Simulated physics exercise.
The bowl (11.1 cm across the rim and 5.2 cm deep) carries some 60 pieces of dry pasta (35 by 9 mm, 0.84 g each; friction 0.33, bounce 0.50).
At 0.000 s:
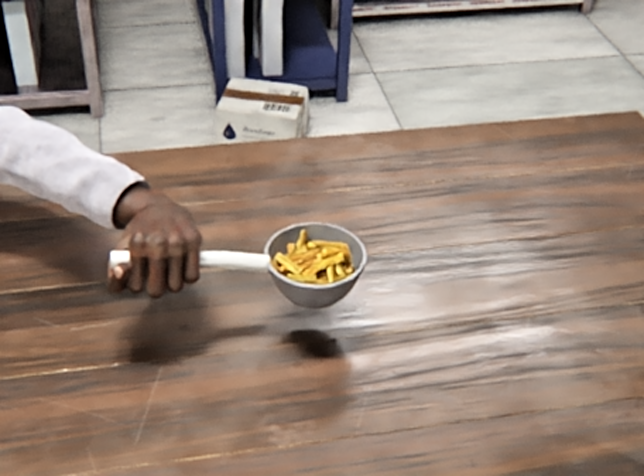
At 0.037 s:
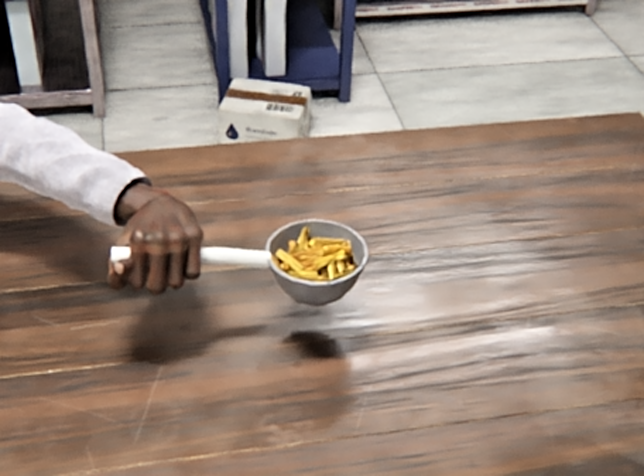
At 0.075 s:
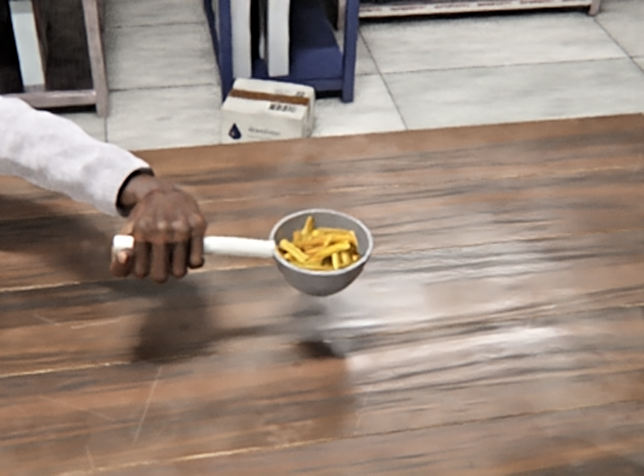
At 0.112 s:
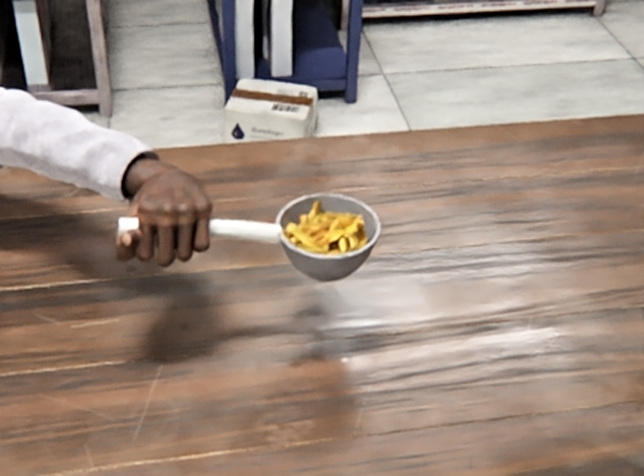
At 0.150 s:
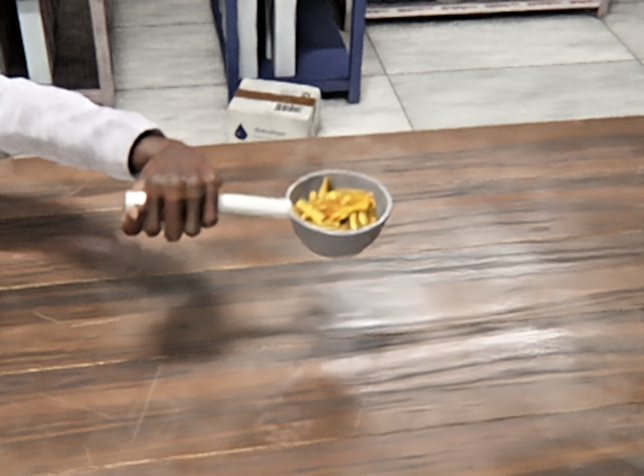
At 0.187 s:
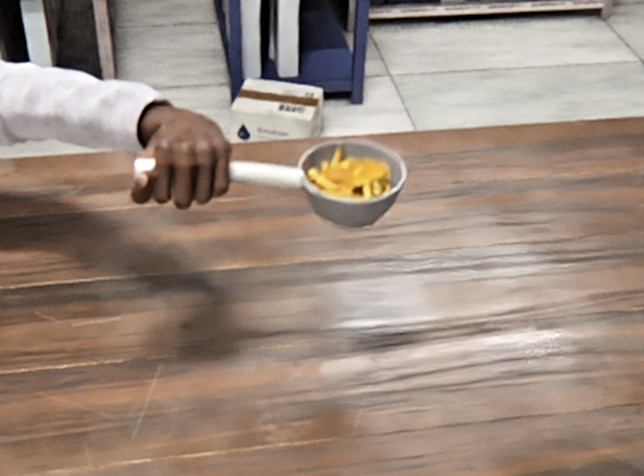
A hand gripping the white handle of a small gray bowl filled with yellow pasta pieces holds it level above a wooden table, barely moving at first. The hand then lifts the bowl upward and slightly to the right, gaining speed, while the pieces shift a little inside.
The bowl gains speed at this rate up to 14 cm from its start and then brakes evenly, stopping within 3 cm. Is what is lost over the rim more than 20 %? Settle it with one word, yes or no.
One word: Yes.
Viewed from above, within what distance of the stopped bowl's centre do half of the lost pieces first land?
About 12 cm.
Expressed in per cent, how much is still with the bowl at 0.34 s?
About 80 %.
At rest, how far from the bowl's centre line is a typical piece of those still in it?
2.5 cm or thereabouts.
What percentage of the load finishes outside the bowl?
About 50 per cent.
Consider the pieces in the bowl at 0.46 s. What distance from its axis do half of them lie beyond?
About 3.5 cm.
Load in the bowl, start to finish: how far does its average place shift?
0.5 cm.
Then, at 0.34 s, bowl 80 %, in the air 20 %; middle of the pieces not yet landed near (403, 105).
After 0.46 s, bowl 55 %, in the air 45 %; middle of the pieces not yet landed near (414, 139).
After 0.58 s, fallen right of where it stops 20 %, bowl 50 %, in the air 25 %; middle of the pieces not yet landed near (405, 190).
After 0.69 s, fallen right of where it stops 40 %, bowl 50 %, in the air 5 %; middle of the pieces not yet landed near (376, 163).
By 1.0 s all is still; fallen right of where it stops 45 %, bowl 50 %.
